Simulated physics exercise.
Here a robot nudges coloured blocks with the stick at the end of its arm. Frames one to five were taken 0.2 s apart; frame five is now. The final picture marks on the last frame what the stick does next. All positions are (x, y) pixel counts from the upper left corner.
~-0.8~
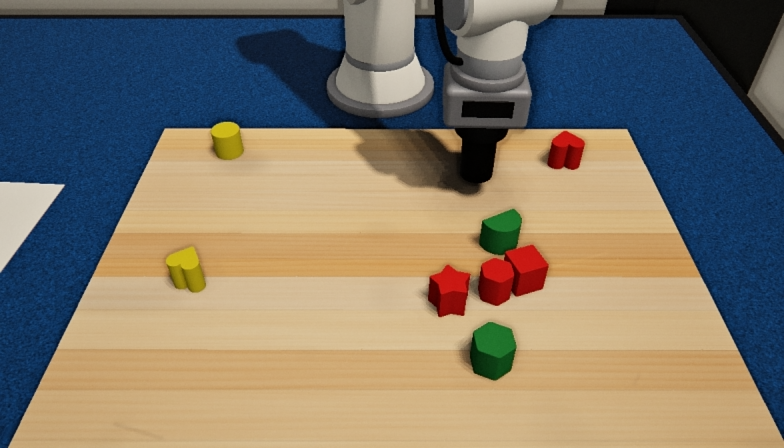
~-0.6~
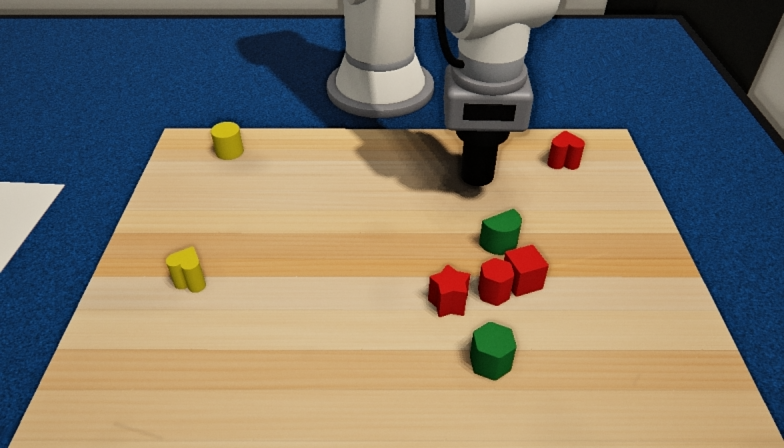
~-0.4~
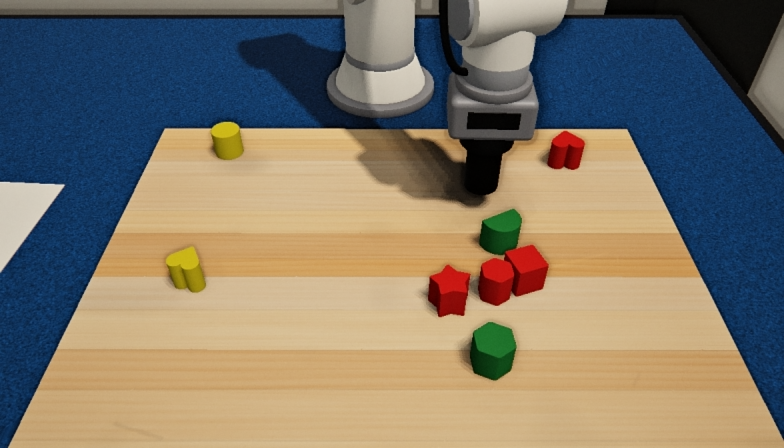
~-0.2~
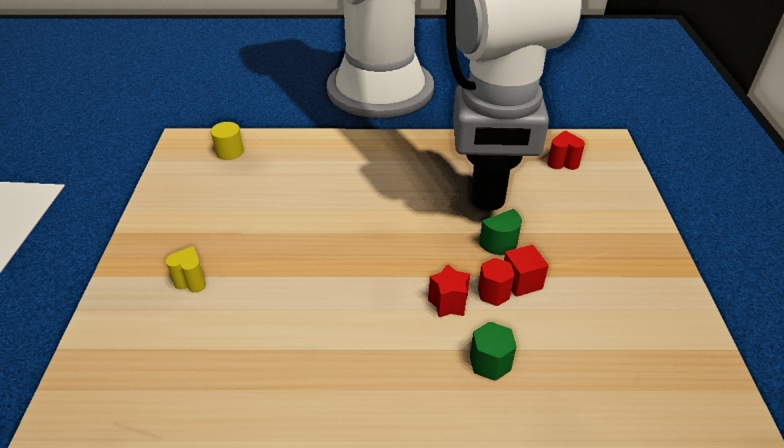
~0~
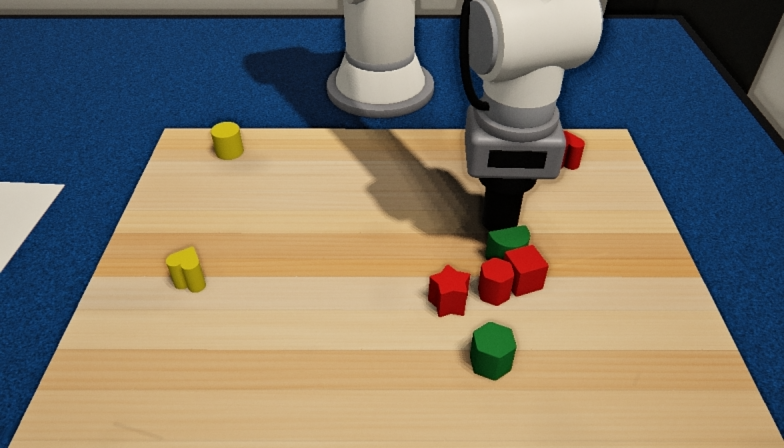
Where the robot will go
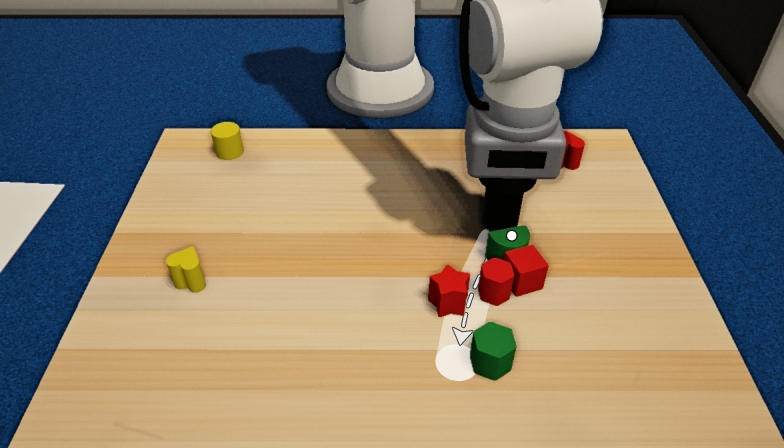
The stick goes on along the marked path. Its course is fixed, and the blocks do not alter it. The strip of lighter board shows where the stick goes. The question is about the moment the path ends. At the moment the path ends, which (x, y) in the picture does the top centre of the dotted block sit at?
Its top middle will sit at (514, 264).
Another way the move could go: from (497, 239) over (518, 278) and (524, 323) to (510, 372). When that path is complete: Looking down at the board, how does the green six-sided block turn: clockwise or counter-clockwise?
Top view: Clockwise.
Path on the board, from (497, 239) through (472, 293) to (457, 362); the dot is on the green half-round block.
The first path, step by step. One third of the way, stick at (483, 258); red six-sided block at (496, 286), turned 25° clockwise; green half-round block at (514, 262), turned 45° anticlockwise; red square block at (543, 279), turned 20° anticlockwise.
Two thirds of the way, stick at (468, 297); red star block at (433, 294), turned 55° clockwise; red six-sided block at (503, 308), turned 35° anticlockwise; green half-round block at (514, 264), turned 50° anticlockwise; red square block at (544, 279), turned 20° anticlockwise.
At the end, stick at (459, 345); red star block at (428, 300), turned 80° clockwise; green six-sided block at (502, 355), turned 45° anticlockwise; red six-sided block at (505, 313), turned 60° anticlockwise; green half-round block at (514, 264), turned 50° anticlockwise; red square block at (544, 279), turned 20° anticlockwise.
